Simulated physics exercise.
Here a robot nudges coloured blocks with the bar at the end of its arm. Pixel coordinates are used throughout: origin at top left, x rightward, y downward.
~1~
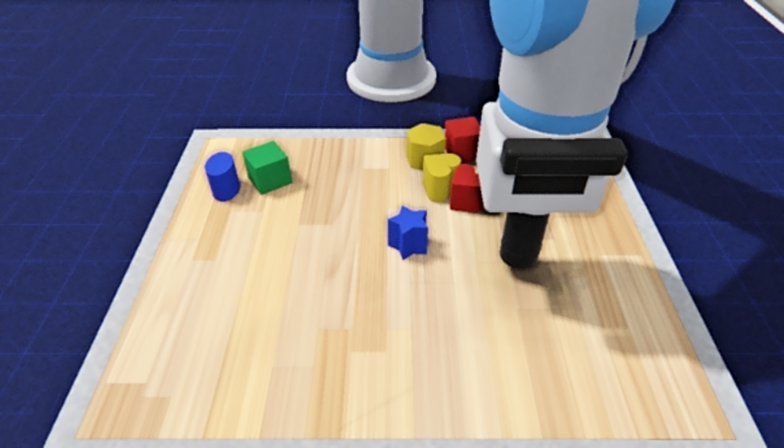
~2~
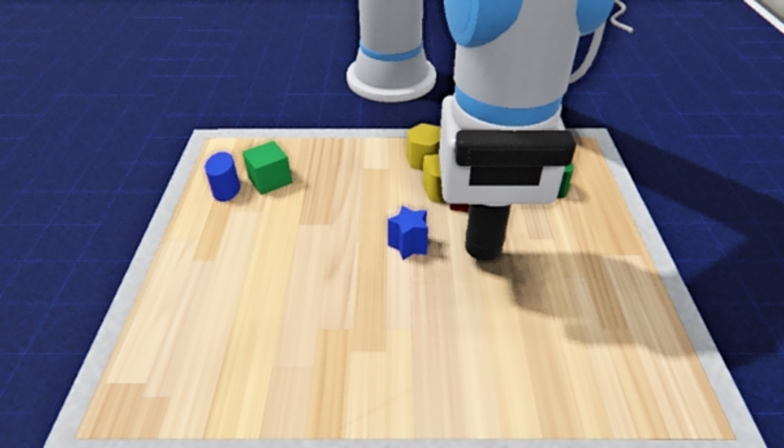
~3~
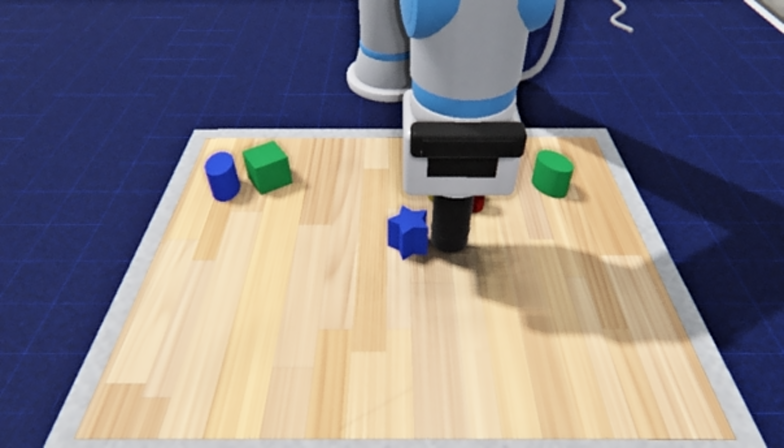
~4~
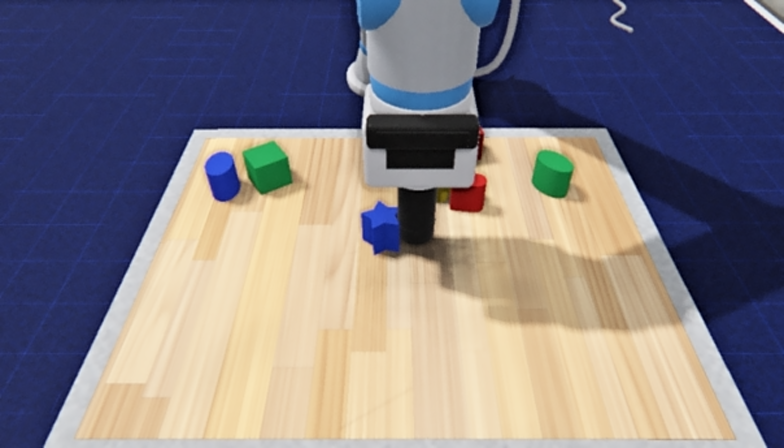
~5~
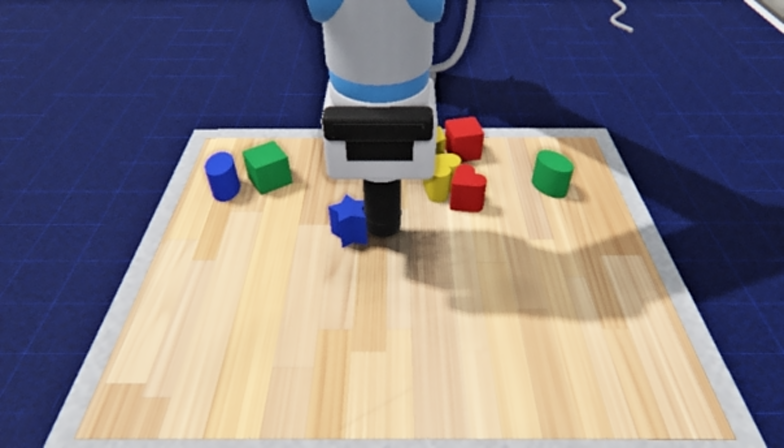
At first, a robot arm holds its dark bar to the right of a blue star-shaped block on a wooden board, with other coloured blocks near the far edge. The bar slides left until it meets the star, then pushes it a short way left and slightly back.
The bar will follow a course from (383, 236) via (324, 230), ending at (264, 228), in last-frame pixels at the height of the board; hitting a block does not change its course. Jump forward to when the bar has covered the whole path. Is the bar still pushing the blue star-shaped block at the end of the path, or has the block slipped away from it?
In front, I predict.
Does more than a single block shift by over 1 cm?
No.
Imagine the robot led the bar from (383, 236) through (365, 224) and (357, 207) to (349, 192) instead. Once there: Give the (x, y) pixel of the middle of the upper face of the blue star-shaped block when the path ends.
It should be at (330, 201) by then.
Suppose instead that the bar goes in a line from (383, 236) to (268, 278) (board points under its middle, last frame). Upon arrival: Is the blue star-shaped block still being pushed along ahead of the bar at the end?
I'd say no.
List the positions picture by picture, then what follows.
Tip of the bar at (518, 256), middles of tops, green square block at (265, 154), blue star-shaped block at (410, 218), in the first picture.
Bar at (483, 249), nothing pushed, in the second picture.
Bar at (449, 241), nothing pushed, in the third picture.
Bar at (416, 233), blue star-shaped block at (383, 214), in the fourth picture.
Bar at (383, 226), green square block at (265, 154), blue star-shaped block at (350, 207), in the fifth picture.
What follows on the original path. One third of the way, bar at (342, 221); blue star-shaped block at (308, 202).
Two thirds of the way, bar at (301, 219); blue star-shaped block at (266, 200).
At the end, bar at (262, 217); green square block unmoved; blue star-shaped block at (226, 199).
